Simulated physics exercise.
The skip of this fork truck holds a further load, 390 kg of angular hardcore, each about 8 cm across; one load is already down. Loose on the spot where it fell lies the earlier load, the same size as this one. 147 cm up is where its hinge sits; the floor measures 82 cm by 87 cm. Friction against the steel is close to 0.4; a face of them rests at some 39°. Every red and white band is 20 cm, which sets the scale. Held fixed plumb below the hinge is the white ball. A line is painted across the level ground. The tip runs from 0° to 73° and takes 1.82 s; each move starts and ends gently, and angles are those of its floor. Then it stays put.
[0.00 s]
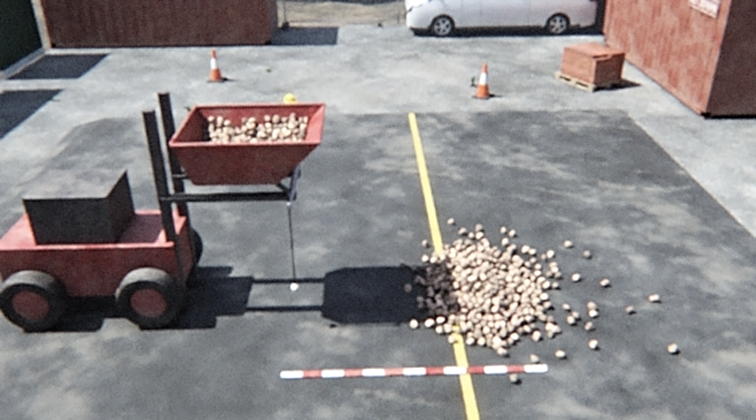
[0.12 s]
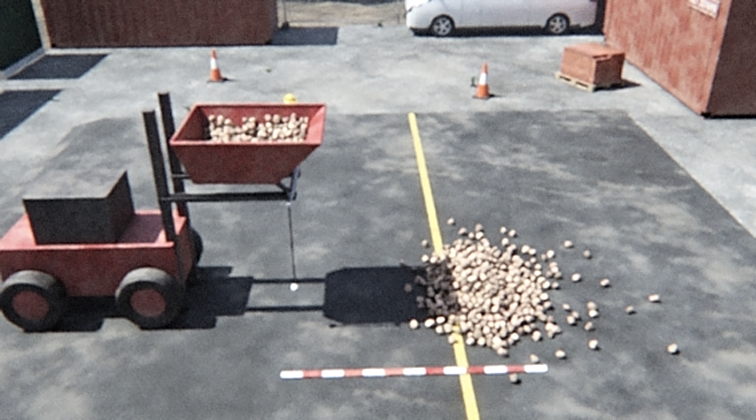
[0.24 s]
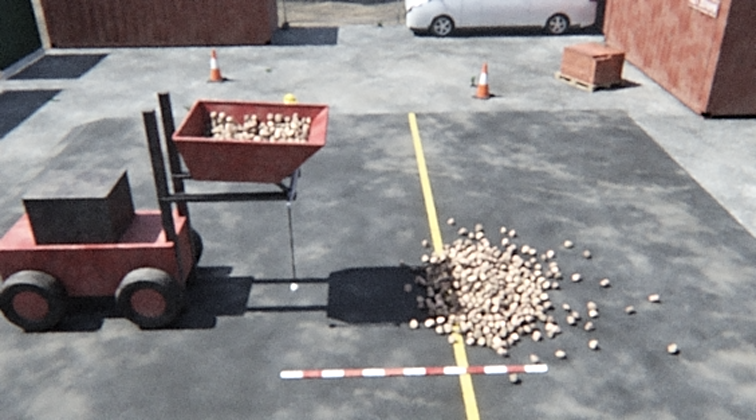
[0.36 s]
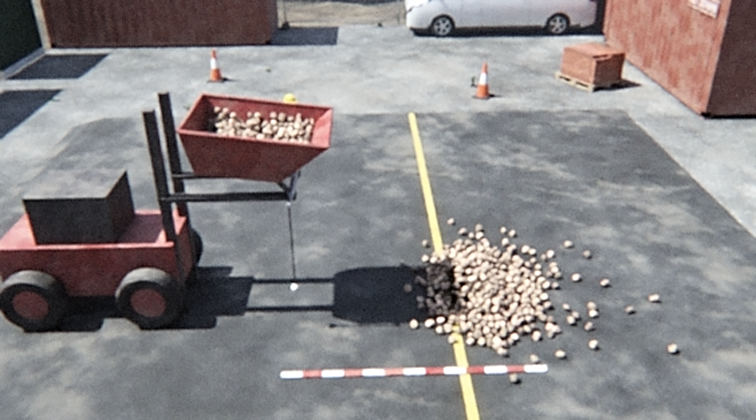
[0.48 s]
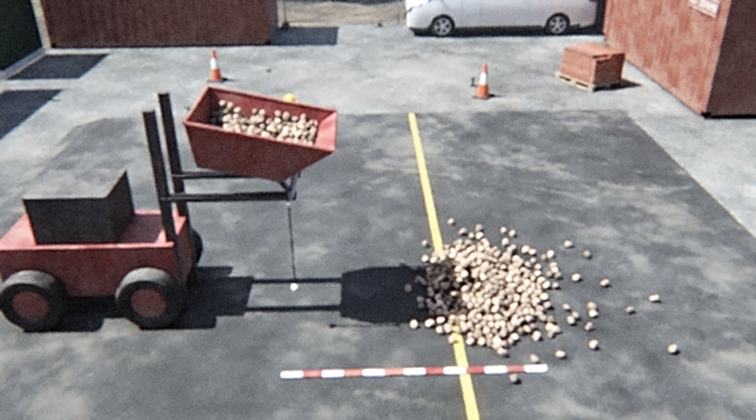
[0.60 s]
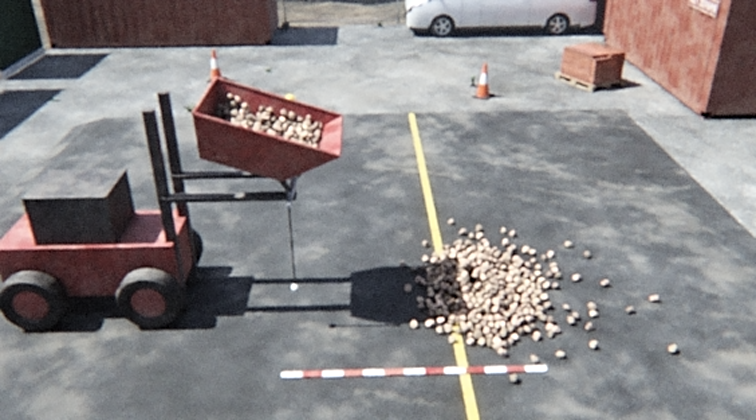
At the start, a red fork truck on the left holds a nearly level red skip of pale stones, with a loose pile lying across a yellow line. The skip then tilts gradually, its right side lowering and its left side rising, while the truck and the pile stay still.
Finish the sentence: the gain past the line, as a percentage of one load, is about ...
... 7 per cent.
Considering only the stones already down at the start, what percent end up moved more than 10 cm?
Roughly 0 percent.
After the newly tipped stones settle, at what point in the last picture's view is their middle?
The centre sits about (414, 283).
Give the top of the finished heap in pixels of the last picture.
Expect the peak around (424, 271).
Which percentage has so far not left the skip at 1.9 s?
I'd say about 75 per cent.
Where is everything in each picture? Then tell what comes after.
In the first frame, the skip is at 0°, its lip at (320, 143); the top of the load is at (270, 120). The earlier load is highest near (469, 272), 27 cm above ground level, 11 % short of the line, 89 % past the line.
The second frame shows lip at (321, 143), floor tilted 1°, highest stones at (271, 120); the stones move at 0.2 m/s on average.
The third frame shows lip at (324, 145), floor tilted 3°, highest stones at (250, 119); the stones move at 0.3 m/s on average.
In the fourth frame, the skip is at 7°, its lip at (329, 147); the top of the load is at (228, 118); the stones move at 0.4 m/s on average.
In the fifth frame, the skip is at 13°, its lip at (334, 151); the top of the load is at (228, 113); the stones move at 0.5 m/s on average.
In the sixth frame, the skip is at 19°, its lip at (340, 156); the top of the load is at (232, 105); the stones move at 0.6 m/s on average.
After 1.4 s the floor is at 61°; in per cent of one load, 100 in the skip, 11 short of the line, 89 past the line; the foremost stones are at (609, 288).
After 1.9 s the floor is at 73°; in per cent of one load, 74 in the skip, 37 short of the line, 89 past the line; the foremost stones are at (609, 288).
After 2.3 s the floor is at 73°; in per cent of one load, 32 in the skip, 78 short of the line, 90 past the line; the foremost stones are at (609, 288).
After 4.9 s the floor is at 73°; in per cent of one load, 0 in the skip, 104 short of the line, 96 past the line; the foremost stones are at (609, 288). Net gain past the line, 7.
